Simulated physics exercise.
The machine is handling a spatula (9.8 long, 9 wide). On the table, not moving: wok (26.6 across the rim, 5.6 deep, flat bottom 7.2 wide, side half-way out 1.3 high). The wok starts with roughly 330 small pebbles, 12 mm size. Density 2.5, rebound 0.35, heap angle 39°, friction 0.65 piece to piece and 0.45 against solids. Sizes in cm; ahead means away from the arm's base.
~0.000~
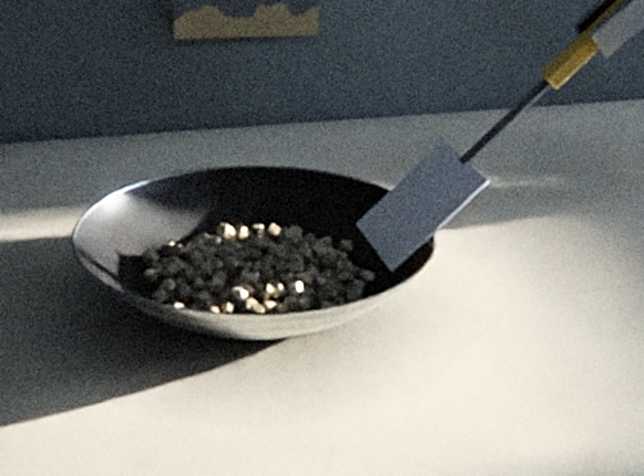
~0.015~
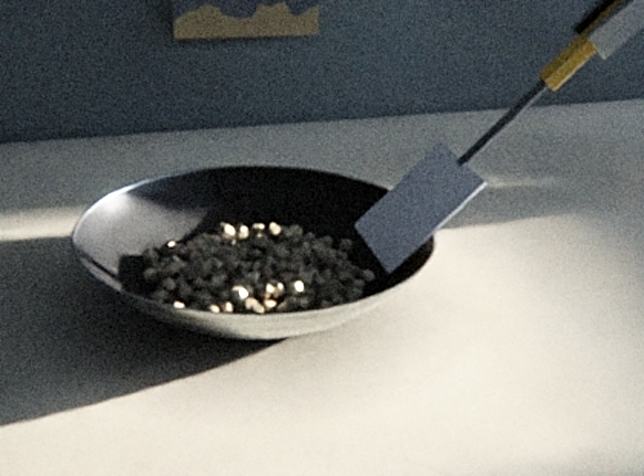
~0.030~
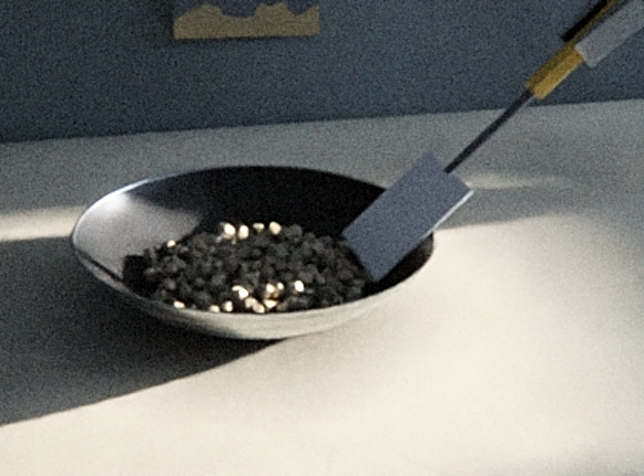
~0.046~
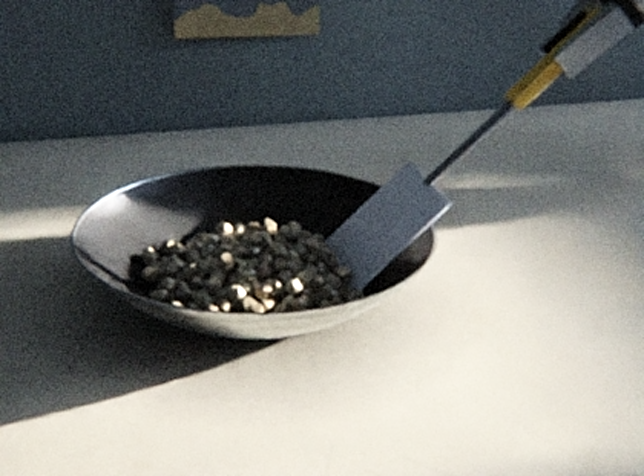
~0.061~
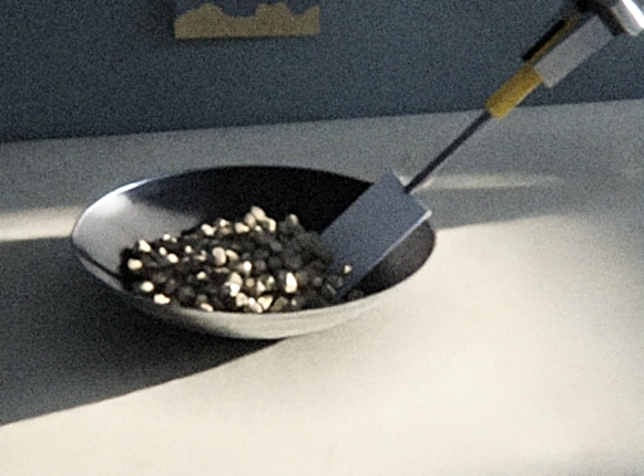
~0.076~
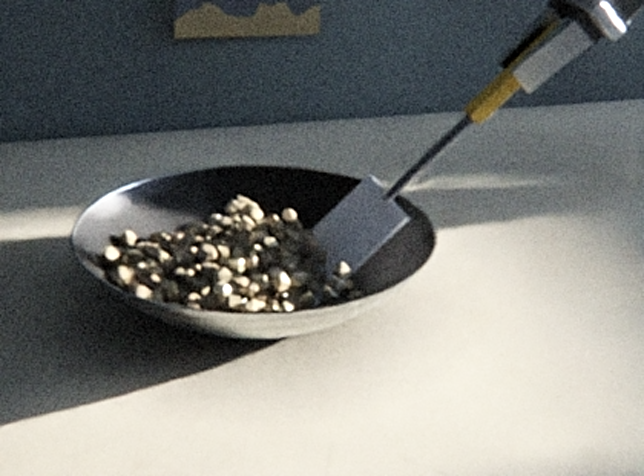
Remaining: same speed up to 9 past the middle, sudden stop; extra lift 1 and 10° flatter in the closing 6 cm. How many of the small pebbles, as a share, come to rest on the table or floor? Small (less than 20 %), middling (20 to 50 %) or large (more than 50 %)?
Share on the table or floor: Large (more than 50 %).
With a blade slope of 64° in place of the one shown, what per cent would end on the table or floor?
Then about 60 per cent.
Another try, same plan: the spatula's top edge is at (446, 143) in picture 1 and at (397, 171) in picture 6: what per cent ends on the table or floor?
Some 50 per cent.
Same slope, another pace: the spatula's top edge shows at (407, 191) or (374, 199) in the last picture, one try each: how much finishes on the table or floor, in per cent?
About 55 and 65 per cent.
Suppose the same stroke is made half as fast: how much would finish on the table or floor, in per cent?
It would be near 40 per cent.
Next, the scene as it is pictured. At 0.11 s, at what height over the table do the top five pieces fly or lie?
About 8 cm.
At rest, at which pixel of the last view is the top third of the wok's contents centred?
Near (173, 275).
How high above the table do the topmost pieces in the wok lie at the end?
About 5.0 cm.
By 0.11 s, sloping 43°, highest piece 8 above the table; 326 in the wok, 1 on the blade or in flight.
By 0.15 s, sloping 40°, highest piece 10 above the table; 320 in the wok, 7 on the blade or in flight.
By 0.37 s, sloping 33°, highest piece 8 above the table; 129 in the wok, 117 on the table or floor, 81 on the blade or in flight.
By 1.42 s, sloping 33°, highest piece 5 above the table; 199 on the table or floor, 128 in the wok.
Final count, 199 on the table or floor, 128 in the wok. That is 61 % on the table or floor.
